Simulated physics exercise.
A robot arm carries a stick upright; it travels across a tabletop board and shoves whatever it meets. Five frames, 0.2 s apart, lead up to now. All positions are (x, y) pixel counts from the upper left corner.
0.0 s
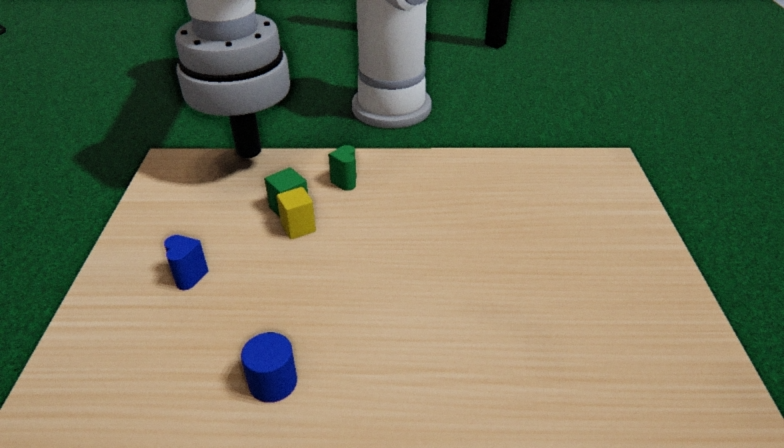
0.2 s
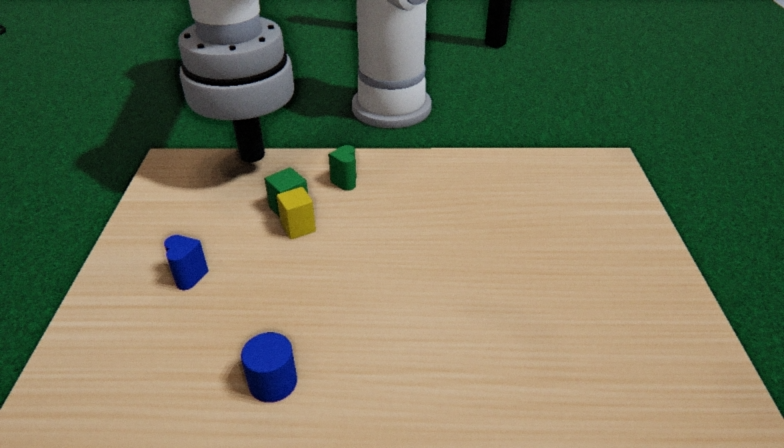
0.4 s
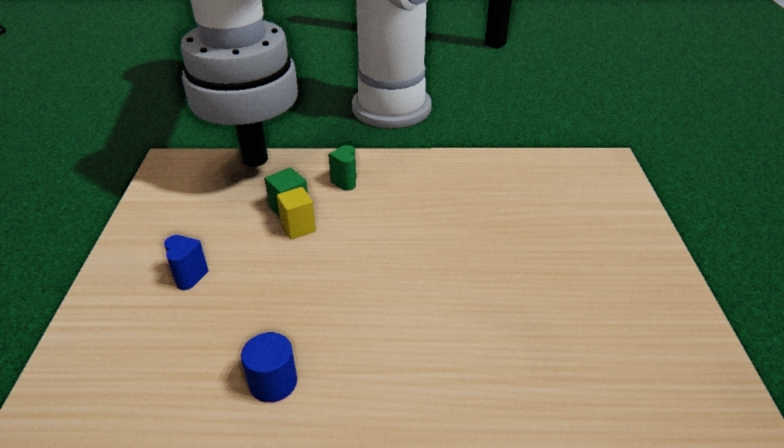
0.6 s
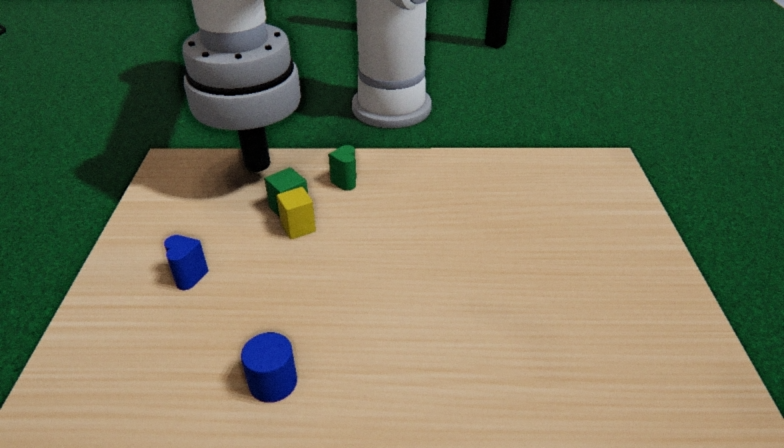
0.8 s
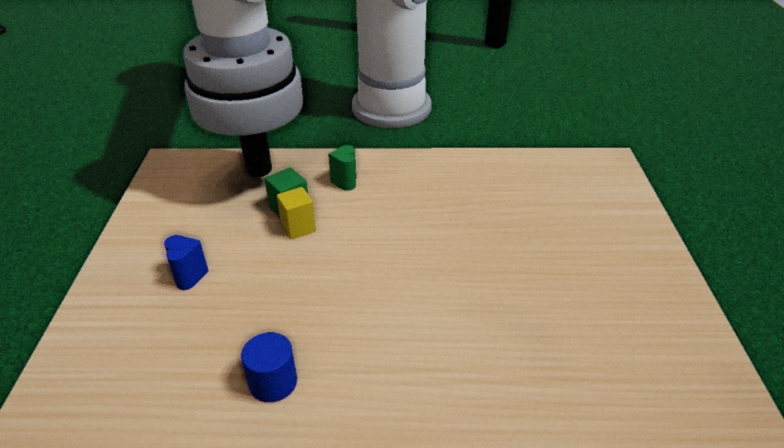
The video shows a robot arm with a black stick moving slightly down and to the right over a wooden table, nearing a green block beside a yellow one, while all the green, yellow and blue blocks stay still.
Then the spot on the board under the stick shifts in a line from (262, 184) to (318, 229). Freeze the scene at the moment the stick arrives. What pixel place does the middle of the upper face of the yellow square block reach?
At pixel (321, 240).
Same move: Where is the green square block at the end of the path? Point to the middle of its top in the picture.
It will end up at (326, 218).
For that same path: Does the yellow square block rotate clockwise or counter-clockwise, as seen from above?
Turns clockwise.
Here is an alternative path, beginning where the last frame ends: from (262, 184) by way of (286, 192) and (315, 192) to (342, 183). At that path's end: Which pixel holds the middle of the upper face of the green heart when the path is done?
It should be at (362, 147) by then.
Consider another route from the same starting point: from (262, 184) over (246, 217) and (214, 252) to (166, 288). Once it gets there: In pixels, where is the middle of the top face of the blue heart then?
Just about (138, 279).
What follows on the original path. One third of the way, stick (278, 186); green square block (290, 183); yellow square block (297, 201).
Two thirds of the way, stick (297, 200); green square block (308, 200), turned 15° clockwise; yellow square block (311, 220).
At the end, stick (317, 216); green square block (326, 218), turned 30° clockwise; yellow square block (321, 240), turned 20° clockwise; green heart still.
